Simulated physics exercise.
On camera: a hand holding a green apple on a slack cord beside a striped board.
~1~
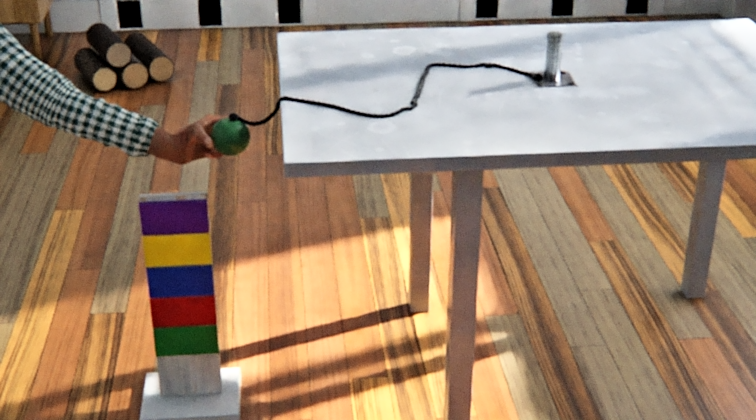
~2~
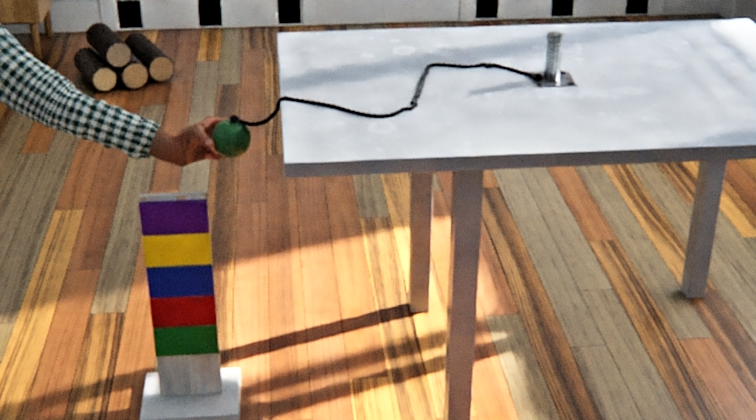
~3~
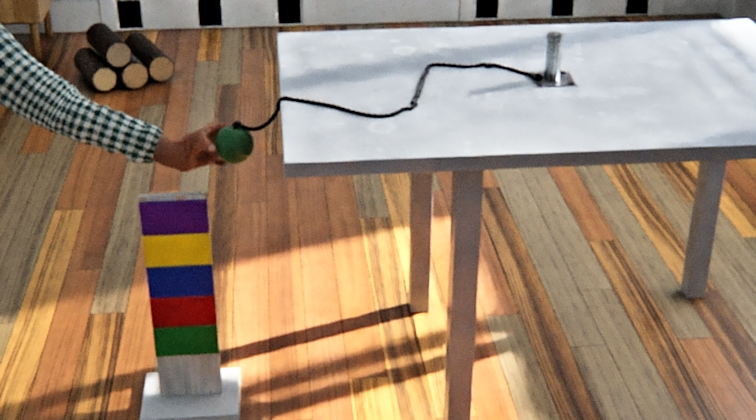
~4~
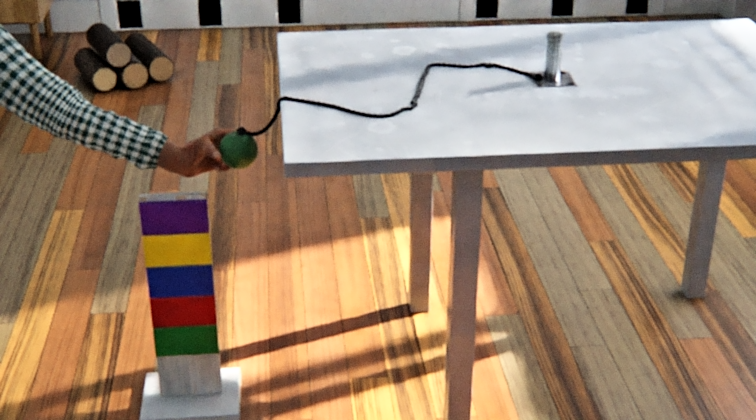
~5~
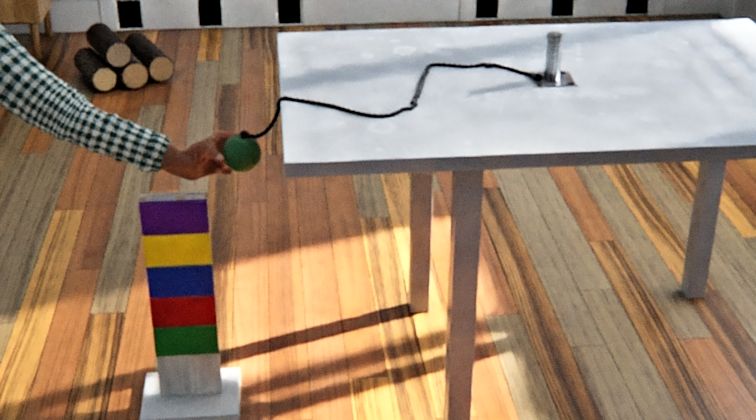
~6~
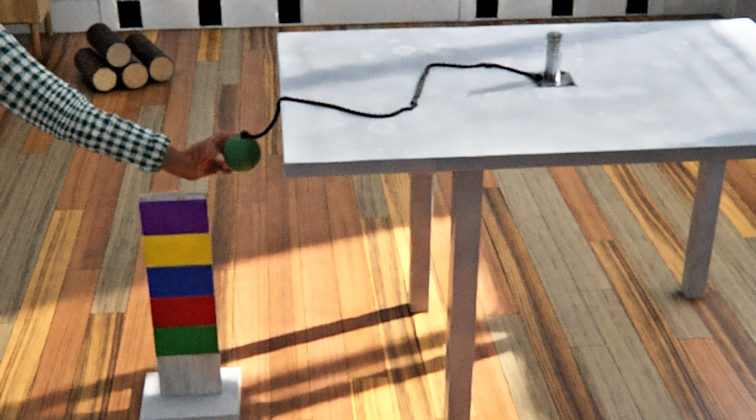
We see a hand in a checkered sleeve holding a round green object on a slack dark cord that runs across a white table, beside a striped board; the hand lowers it slightly, drifting a little right, then stays nearly still.
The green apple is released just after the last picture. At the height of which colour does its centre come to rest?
The red one.
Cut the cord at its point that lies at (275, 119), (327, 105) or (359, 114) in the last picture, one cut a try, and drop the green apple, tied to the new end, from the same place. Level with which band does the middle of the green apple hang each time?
Taking them in turn: Blue; purple; higher than all five.
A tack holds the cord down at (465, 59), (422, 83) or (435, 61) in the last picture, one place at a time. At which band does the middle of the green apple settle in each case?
In that order: Blue; yellow; blue.
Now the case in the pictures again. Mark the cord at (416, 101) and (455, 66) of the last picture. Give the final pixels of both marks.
Near (295, 90) and (423, 84).
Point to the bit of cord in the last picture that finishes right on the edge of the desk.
It lies at about (413, 107).
A little later, apple near (271, 285); level with blue.
Next, apple near (297, 294); level with red.
When it is over, apple near (290, 297); level with red. The cord holds its middle at red.
